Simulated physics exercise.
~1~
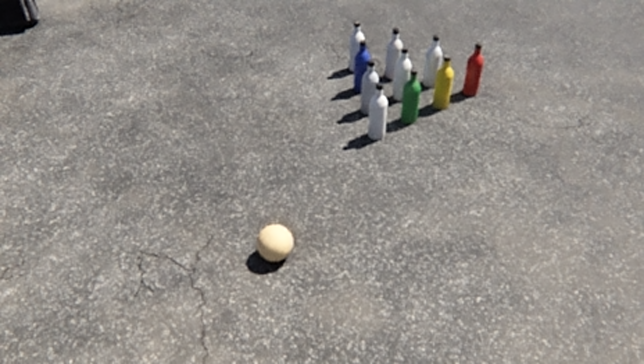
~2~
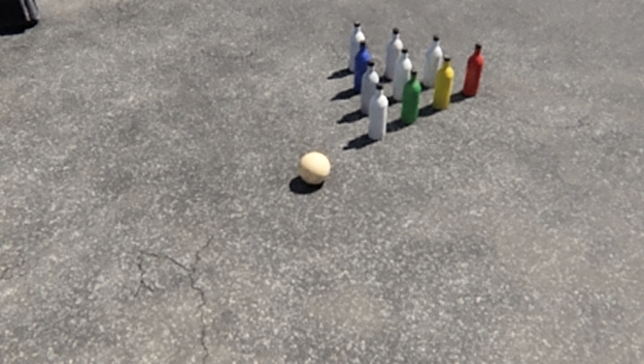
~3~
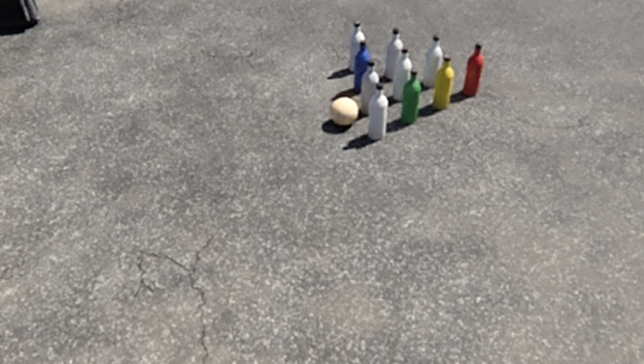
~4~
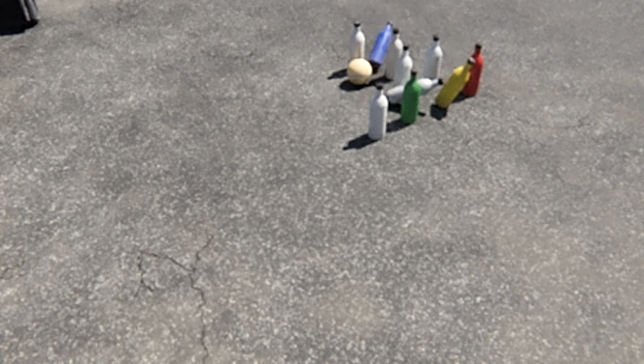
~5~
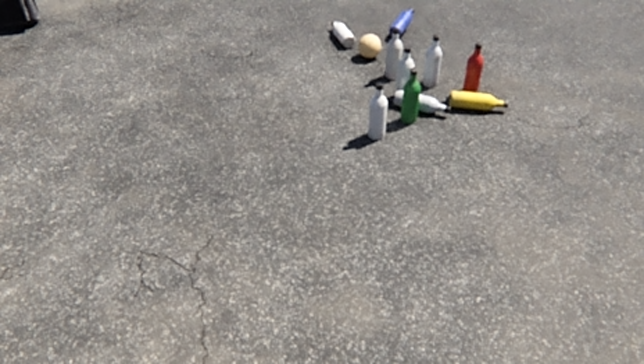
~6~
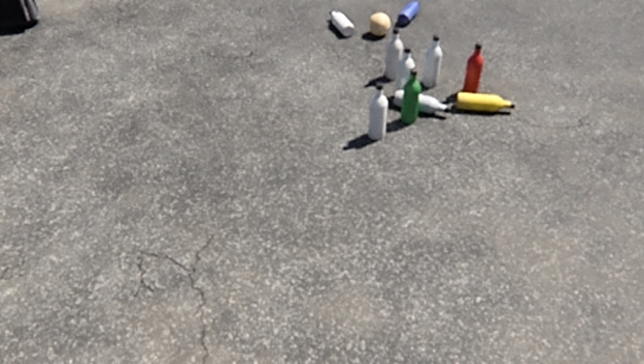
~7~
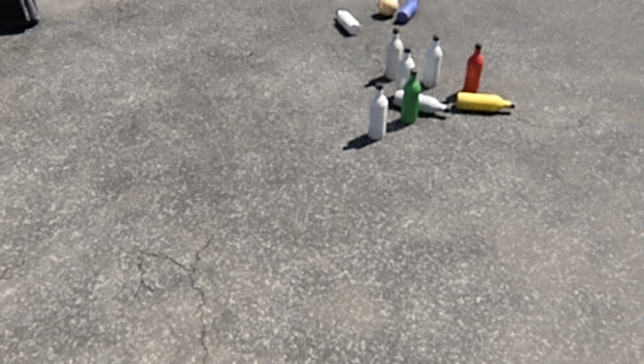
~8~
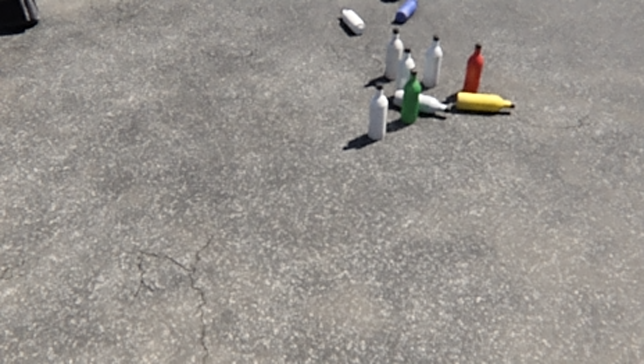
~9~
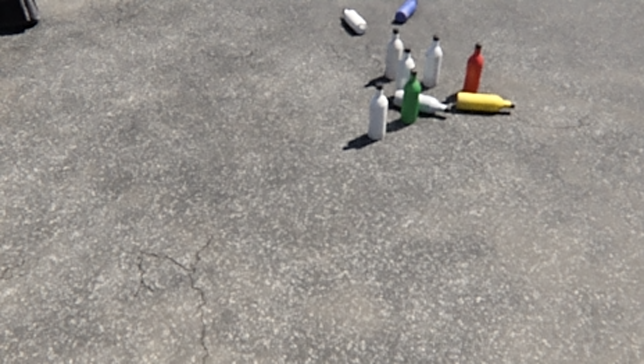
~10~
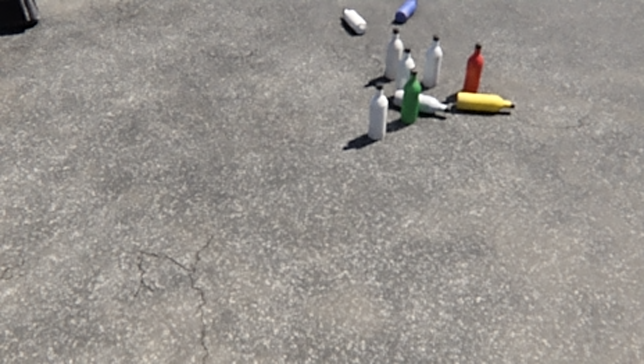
At first, a pale ball rolls across sunlit grey pavement toward a wedge of capped bottles, most of them white, with one each of blue, green, yellow and red. It travels up and to the right, passing just left of the nearest white bottle and striking into the left side of the group. The blue bottle and a white one topple, and the yellow bottle tips over to the right. Another white bottle at the back left falls as the ball rolls on beyond them and out of view. Four bottles end up lying flat, while the green, red and remaining white ones still stand.
